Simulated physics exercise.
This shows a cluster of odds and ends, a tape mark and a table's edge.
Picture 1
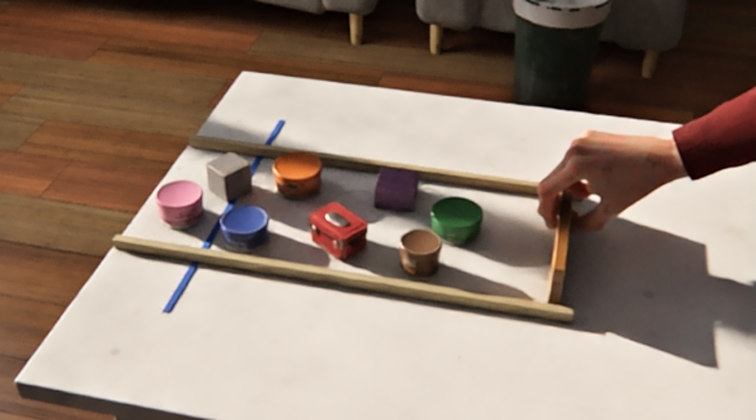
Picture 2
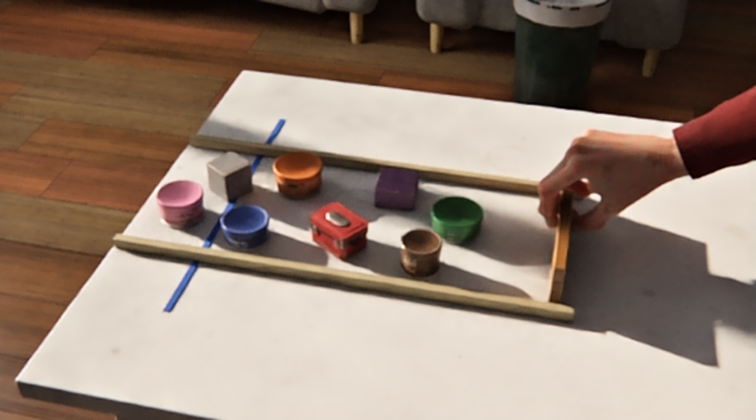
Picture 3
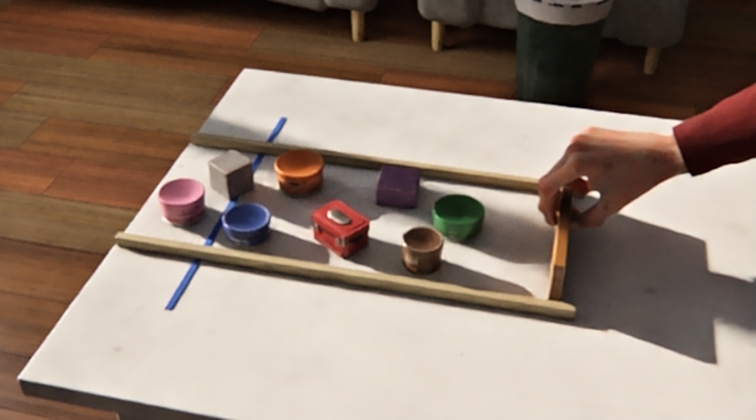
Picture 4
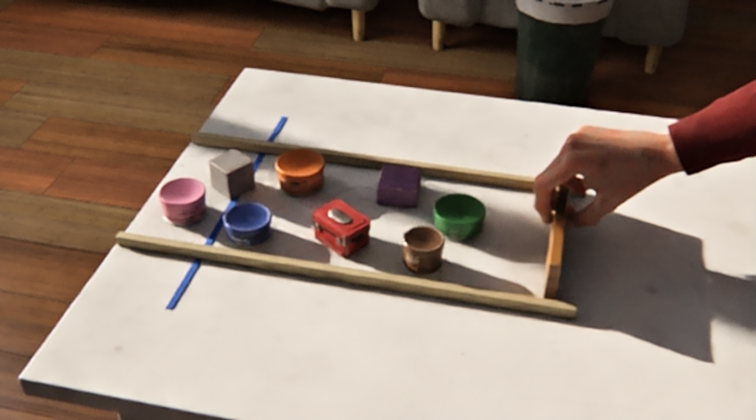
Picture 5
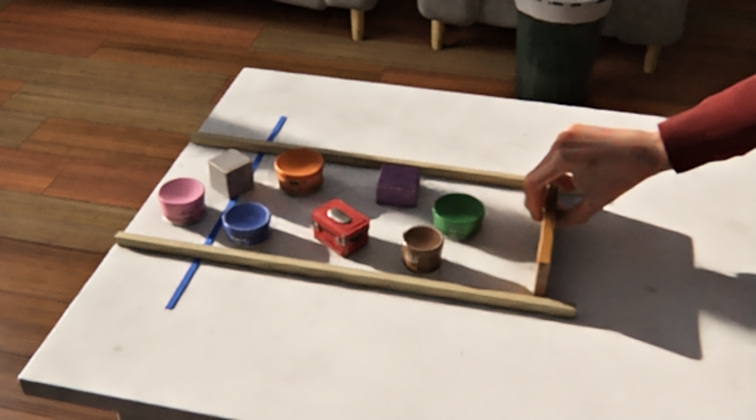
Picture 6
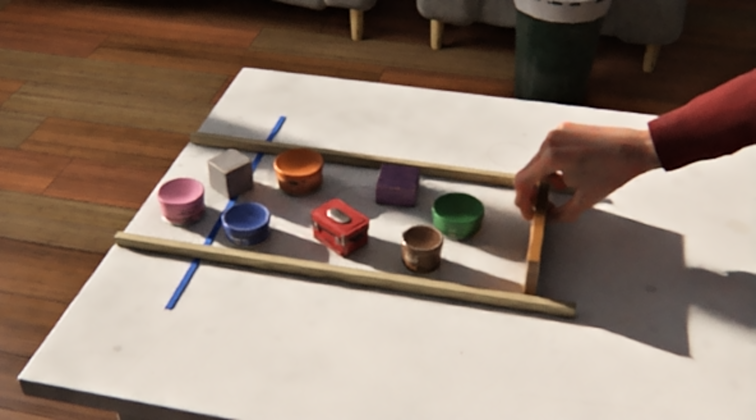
A hand slides a wooden board slightly left toward colourful tins and blocks on a table.
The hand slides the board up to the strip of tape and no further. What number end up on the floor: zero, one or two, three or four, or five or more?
Outcome: The number that fall off is one or two.
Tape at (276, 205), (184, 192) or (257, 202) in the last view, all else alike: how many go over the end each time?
It would be 0, 5 and 0.
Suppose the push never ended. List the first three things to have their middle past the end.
In order: The pink tin, then the grey block, then the orange pot.
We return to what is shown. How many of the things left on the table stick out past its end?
2 of them.
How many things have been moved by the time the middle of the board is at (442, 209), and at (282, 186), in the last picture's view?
3 and 8.
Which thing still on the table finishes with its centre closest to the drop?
That is the grey block.
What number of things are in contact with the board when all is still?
3 of them.
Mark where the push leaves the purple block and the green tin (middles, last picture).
Near (235, 157) and (214, 181).
Soon after, none off yet; pink tin at rest near (182, 202); grey block at rest near (231, 174); blue tin at rest near (247, 225).
Then, none off yet; pink tin at rest near (182, 202); grey block at rest near (231, 174); blue tin moving near (236, 227).
By the end, the number that fall off is one or two; fallen, pink tin.
